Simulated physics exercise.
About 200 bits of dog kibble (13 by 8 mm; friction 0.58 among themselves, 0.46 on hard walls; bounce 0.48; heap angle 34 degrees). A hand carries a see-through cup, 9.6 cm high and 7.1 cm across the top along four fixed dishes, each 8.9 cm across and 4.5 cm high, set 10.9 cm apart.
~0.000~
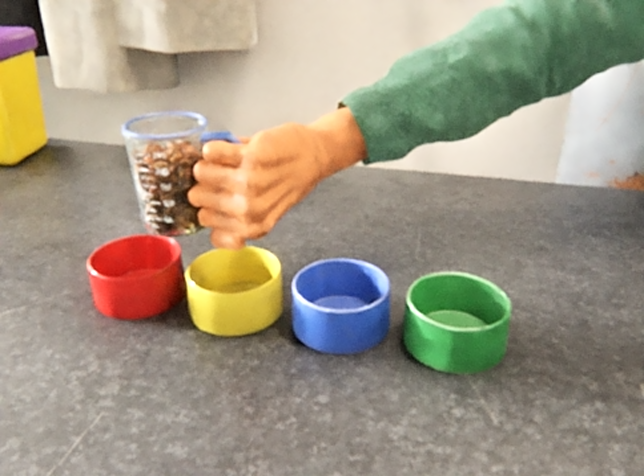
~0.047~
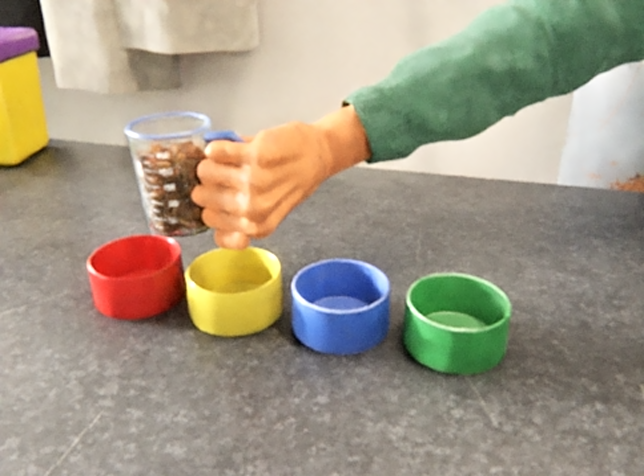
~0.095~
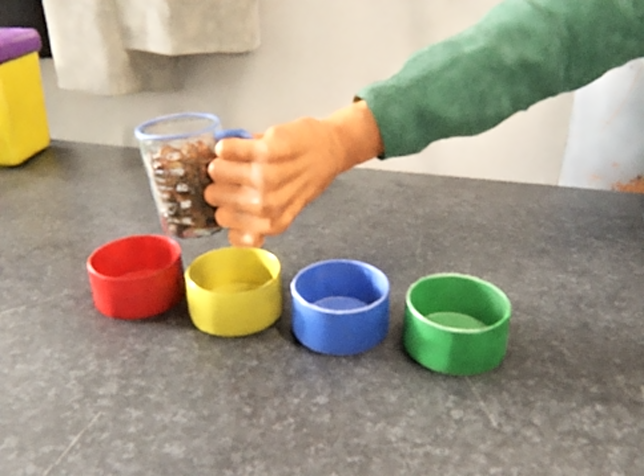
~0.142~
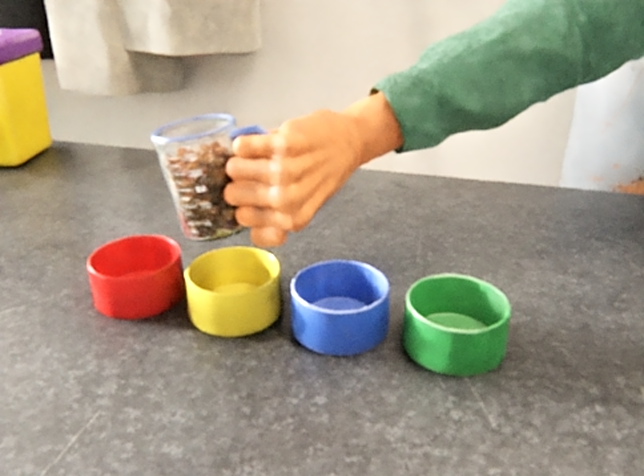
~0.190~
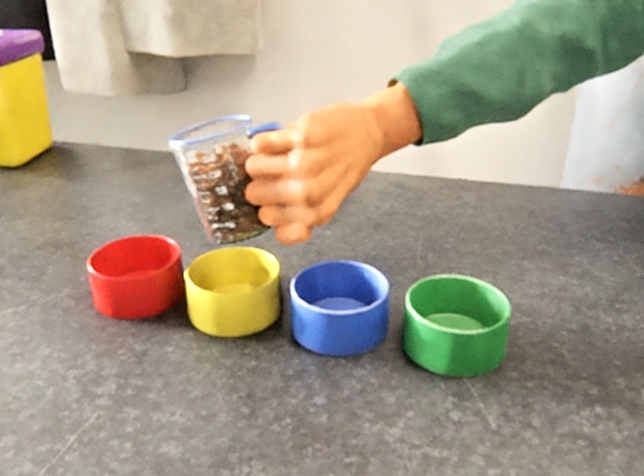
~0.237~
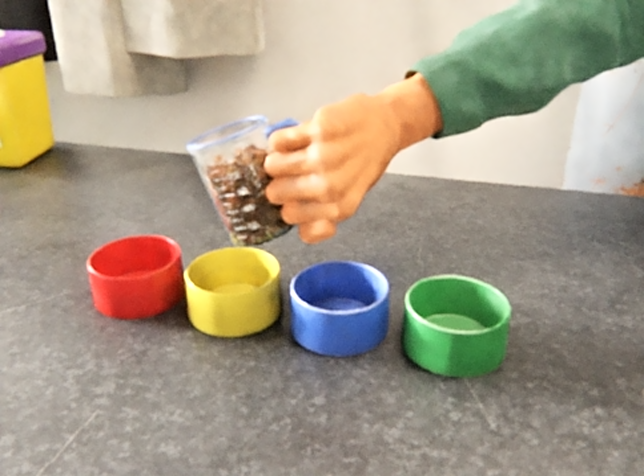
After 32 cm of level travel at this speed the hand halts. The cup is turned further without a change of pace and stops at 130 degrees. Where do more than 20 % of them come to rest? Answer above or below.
Red: Below, blue: Below, green: Above, yellow: Below, counter: Below.
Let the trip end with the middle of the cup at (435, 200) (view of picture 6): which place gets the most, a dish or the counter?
Most goes to: Blue.
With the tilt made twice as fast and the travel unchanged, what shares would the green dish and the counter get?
Then: Green 80; counter 10.
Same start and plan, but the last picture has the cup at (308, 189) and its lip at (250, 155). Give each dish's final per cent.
Red 0, blue 0, green 100, yellow 0.
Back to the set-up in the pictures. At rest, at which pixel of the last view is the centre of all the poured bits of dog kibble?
Near (449, 318).
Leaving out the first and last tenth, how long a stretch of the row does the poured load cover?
About 5 cm.
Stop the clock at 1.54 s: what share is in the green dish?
About 95 per cent by then.
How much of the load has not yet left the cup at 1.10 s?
Roughly 95 per cent.
After 0.76 s, tilt 72 degrees; cup holds 100 %.
Then, at 1.10 s, tilt 106 degrees; cup holds 95 %.
After 1.54 s, tilt 130 degrees; cup holds 5 %, green 95 %.
By 2.2 s all is still; red 0 %, blue 0 %, green 100 %, yellow 0 %, counter 0 %.
